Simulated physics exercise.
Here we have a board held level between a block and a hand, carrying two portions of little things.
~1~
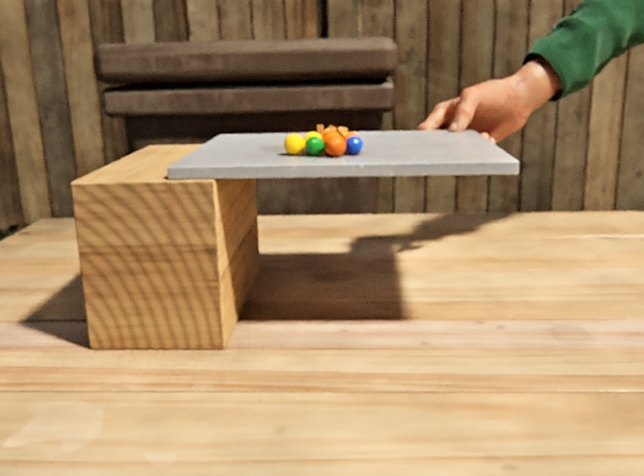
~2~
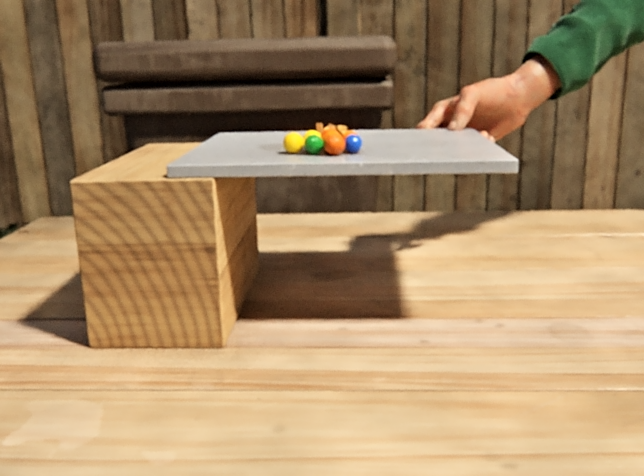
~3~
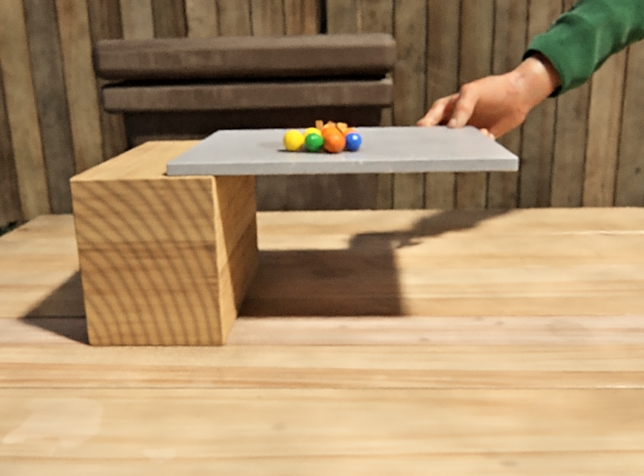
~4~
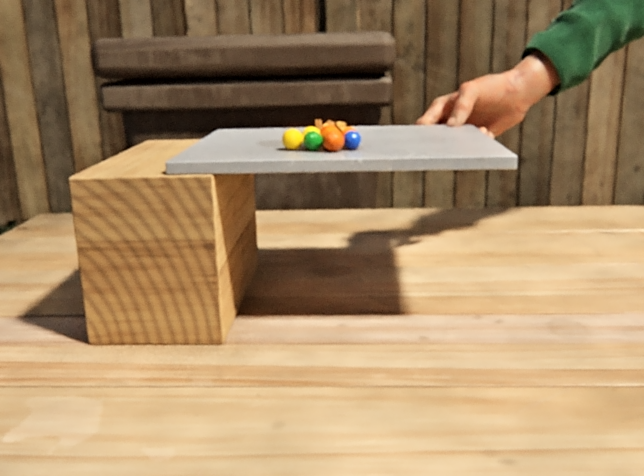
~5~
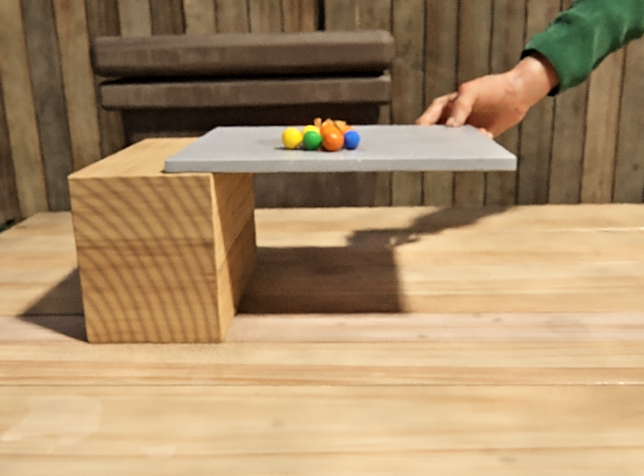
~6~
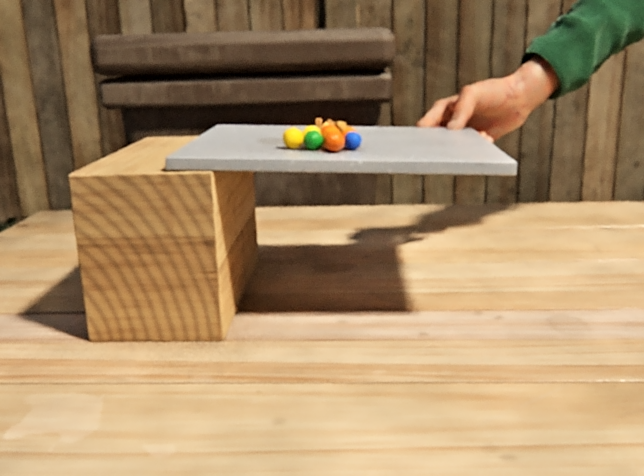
On an outdoor wooden table, a grey board lies level between a wooden block on the left and a green-sleeved hand on the right, with small colourful balls and little orange-brown pieces on it. For most of the clip nothing moves noticeably, then the hand lowers the right end very slightly while the pieces stay put.
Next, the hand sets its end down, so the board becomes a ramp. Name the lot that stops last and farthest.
The front-end lot gets the longer run.
Then, 0.63 s later than the last frame, board sloping at 22°; near lot roughly two thirds still on the board; far lot every one still on the board.
Then, 1.17 s later than the last frame, board sloping at 37°; near lot mostly up to a board's length out; far lot mostly at the foot of the board.
Then, 1.64 s later than the last frame, board resting at 38°; near lot mostly more than two board lengths out, roughly a quarter gone off the table; far lot mostly at the foot of the board.
When it is over, board resting at 38°; near lot mostly more than two board lengths out, roughly two thirds gone off the table; far lot mostly at the foot of the board; the near lot has gone farther.
